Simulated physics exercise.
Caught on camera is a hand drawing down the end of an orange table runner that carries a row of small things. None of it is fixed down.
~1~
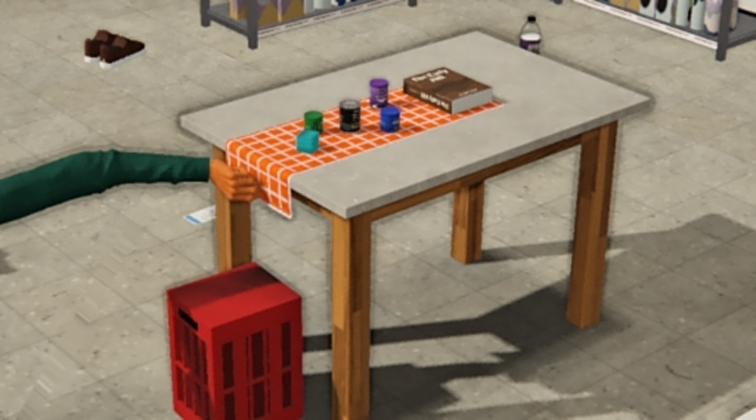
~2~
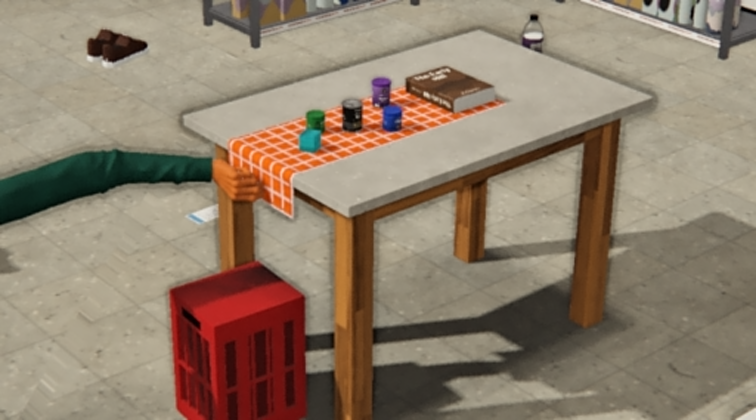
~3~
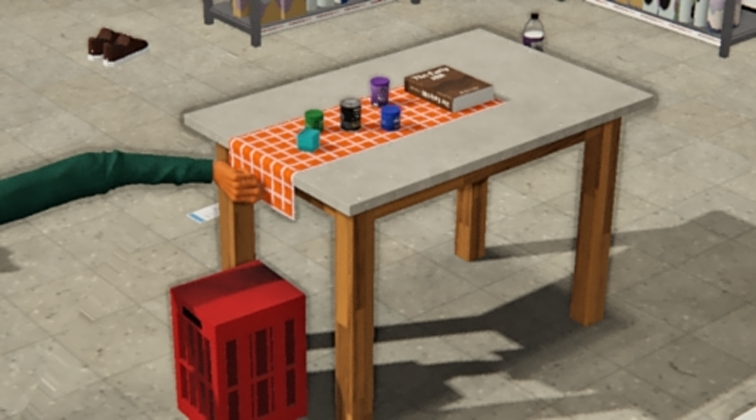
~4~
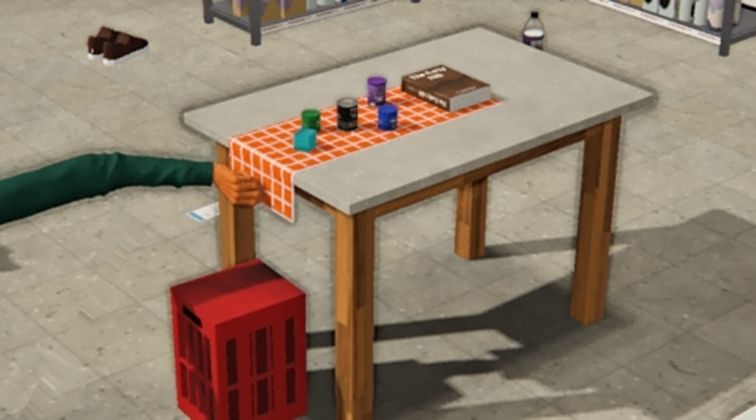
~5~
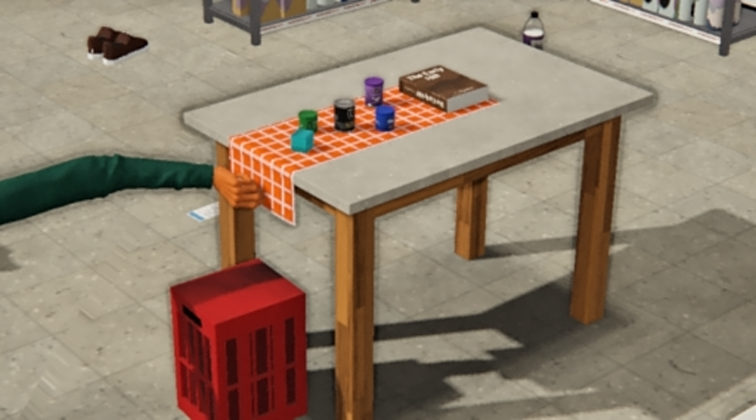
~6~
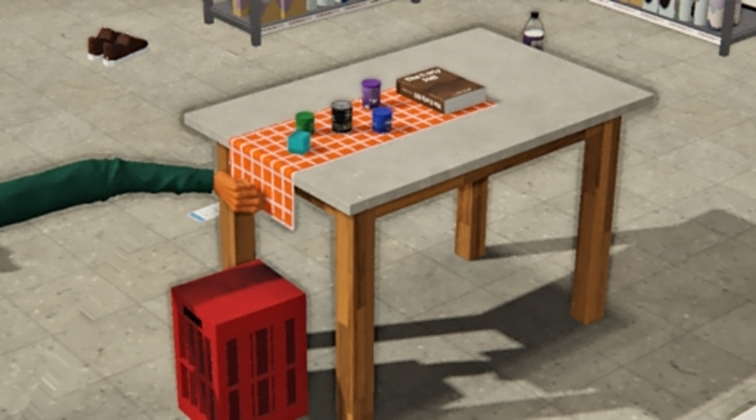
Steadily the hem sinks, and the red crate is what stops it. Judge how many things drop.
Well, the number that leaves the top comes to exactly two there.
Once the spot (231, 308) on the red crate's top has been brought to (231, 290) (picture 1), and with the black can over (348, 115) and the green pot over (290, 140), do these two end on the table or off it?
As for the black can, it stays in place; as for the green pot, it leaves the top.
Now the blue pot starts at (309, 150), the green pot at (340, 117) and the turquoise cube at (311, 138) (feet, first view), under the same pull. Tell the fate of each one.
The blue pot will end up down, the green pot will stay where it is, and the turquoise cube will end up down.
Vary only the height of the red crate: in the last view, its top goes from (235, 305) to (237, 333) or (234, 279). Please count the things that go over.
3 and 1.
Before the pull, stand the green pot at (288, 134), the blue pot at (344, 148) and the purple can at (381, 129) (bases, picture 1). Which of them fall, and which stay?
First the green pot: It ends off the top. Next the blue pot: It ends off the top. Last the purple can: It is still up there.
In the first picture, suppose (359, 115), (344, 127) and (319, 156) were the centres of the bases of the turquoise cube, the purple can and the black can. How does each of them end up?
The turquoise cube ends up still aboard; the purple can ends up still aboard; the black can ends up knocked off.
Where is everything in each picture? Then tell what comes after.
The first picture shows hem (291, 219); turquoise cube (308, 134); green pot (314, 114); black can (350, 104); blue pot (390, 111); purple can (379, 82); top of the crate (231, 308).
The second picture shows hem (293, 219); turquoise cube (310, 133).
The third picture shows hem (294, 220); green pot (314, 113).
The fourth picture shows hem (294, 223); black can (347, 102); top of the crate (235, 305).
The fifth picture shows hem (295, 225); blue pot (385, 109).
The sixth picture shows hem (293, 230); turquoise cube (299, 135); green pot (305, 115); black can (342, 104); blue pot (382, 111); purple can (371, 82).
Soon after, hem near (262, 261); turquoise cube gone.
After that, hem on the crate; turquoise cube and green pot gone.
In the end, hem on the crate; turquoise cube and green pot gone. The count of fallen things is two.
